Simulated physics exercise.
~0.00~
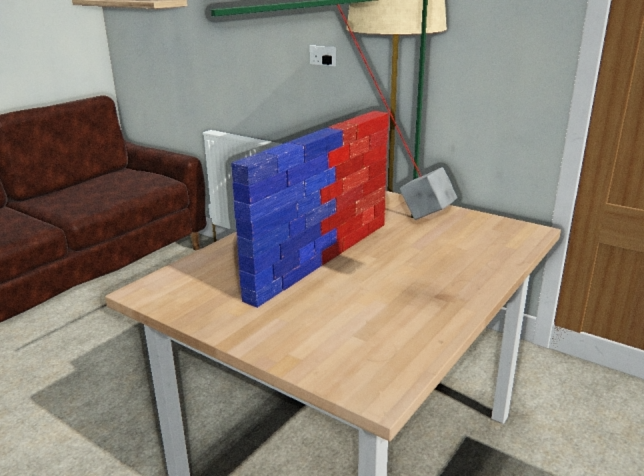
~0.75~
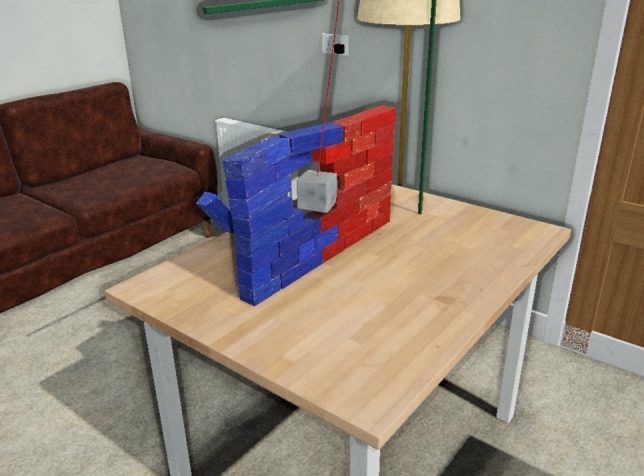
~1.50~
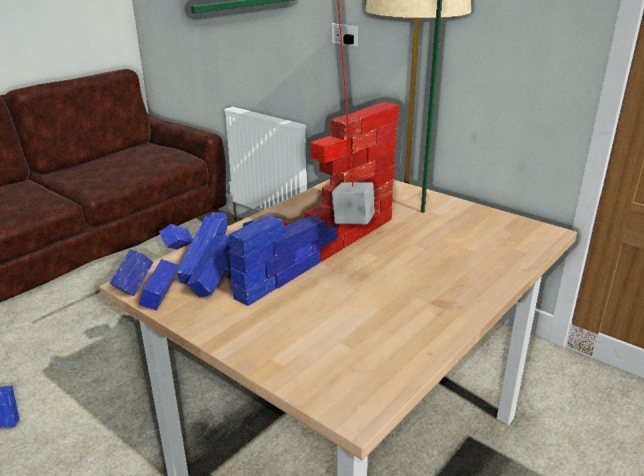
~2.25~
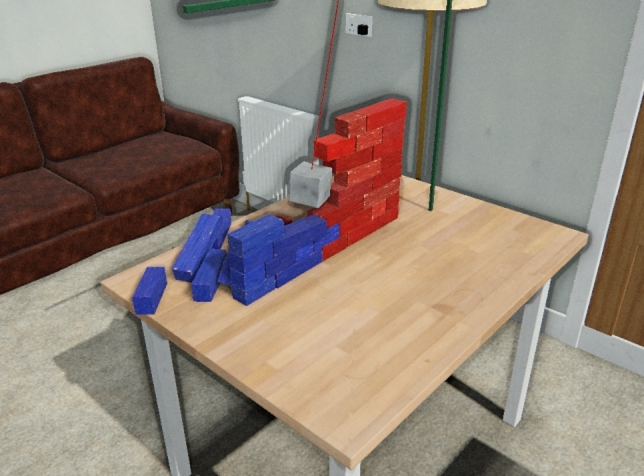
At first, a wall of loose blocks, blue on the left and red on the right, stands on a wooden table in a living room, with a grey cube hanging at its right. The cube swings left into the middle of the wall, and blue blocks are pushed out of place while the top one tilts. The upper blue part then collapses to the left, leaving blocks strewn at the table's edge and one on the floor. The cube moves right, then left again beside the red part. At the end, the red part stands almost whole, next to a low blue stump.
